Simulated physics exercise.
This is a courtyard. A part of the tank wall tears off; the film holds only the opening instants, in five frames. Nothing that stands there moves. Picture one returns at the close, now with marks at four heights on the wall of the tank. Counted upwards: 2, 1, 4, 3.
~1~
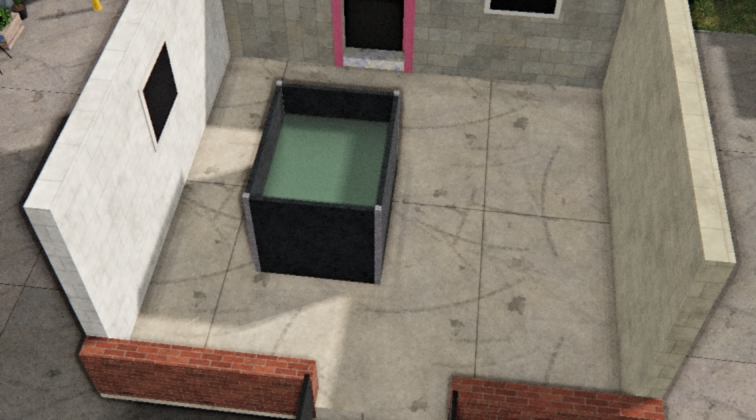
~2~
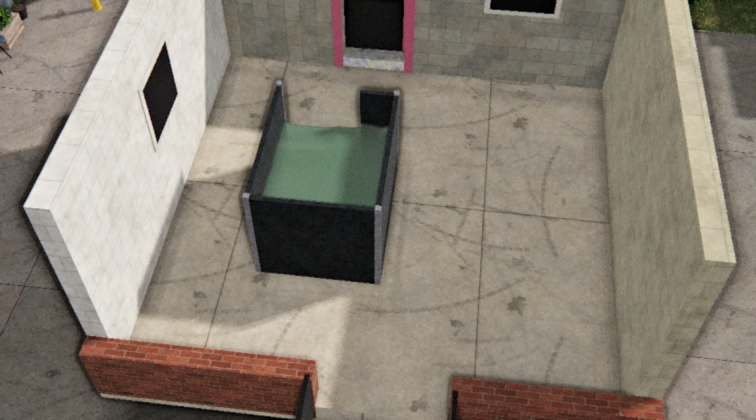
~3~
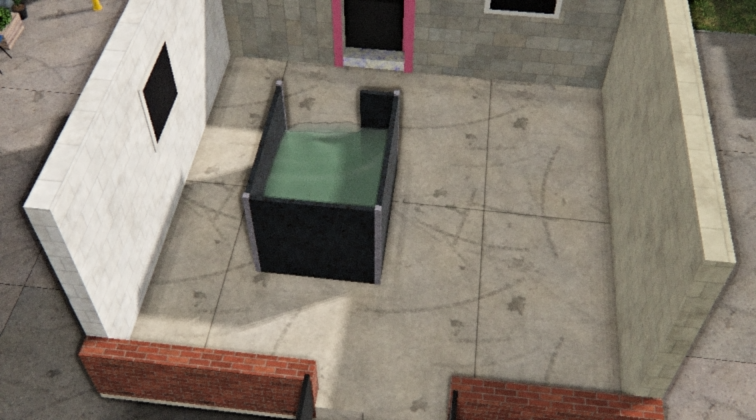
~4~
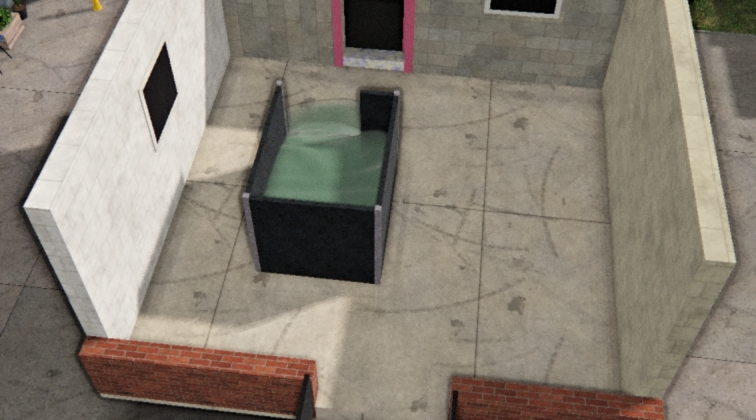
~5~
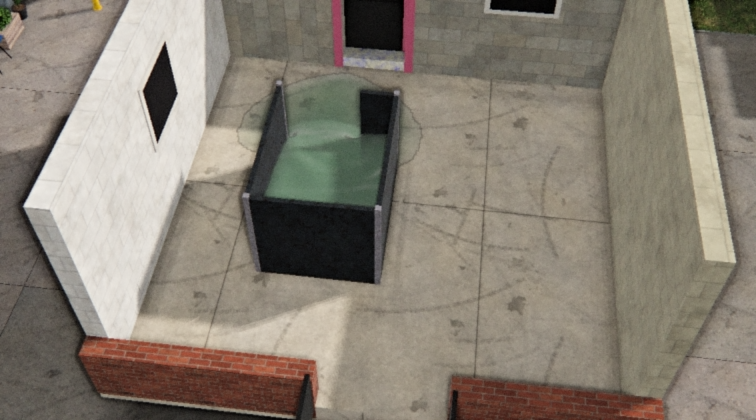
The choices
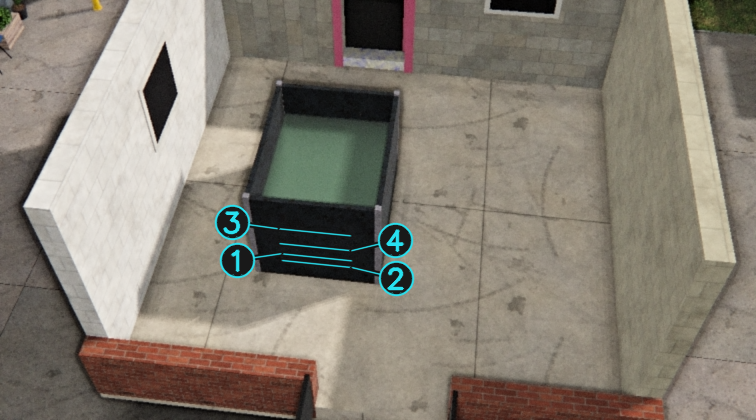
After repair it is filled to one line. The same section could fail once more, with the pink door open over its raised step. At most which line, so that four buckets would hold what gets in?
Go for 1.
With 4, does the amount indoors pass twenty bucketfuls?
No.
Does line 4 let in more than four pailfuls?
Yes.
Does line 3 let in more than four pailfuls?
Yes, it does.
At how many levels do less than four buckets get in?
Two of them.
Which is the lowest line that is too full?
4.
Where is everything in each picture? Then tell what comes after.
The first picture shows water in the tank at rest, its middle at (327, 169); foot of the pink doorway at (374, 68); open gate at (384, 365).
In the second picture, water covers 1 % of the ground, its front hidden from here.
In the third picture, water covers 3 % of the ground, its front hidden from here.
In the fourth picture, water covers 7 % of the ground, its front hidden from here.
In the fifth picture, water covers 12 % of the ground, its front hidden from here.
In cyan, 1 at (316, 257); 2 at (316, 264); 3 at (314, 232); 4 at (315, 247); from the bottom up 2, 1, 4, 3.
With 1, a bucket or two gets in.
With 2, nothing gets over.
With 3, dozens of bucketfuls pour in.
With 4, about 9 bucketfuls get in.
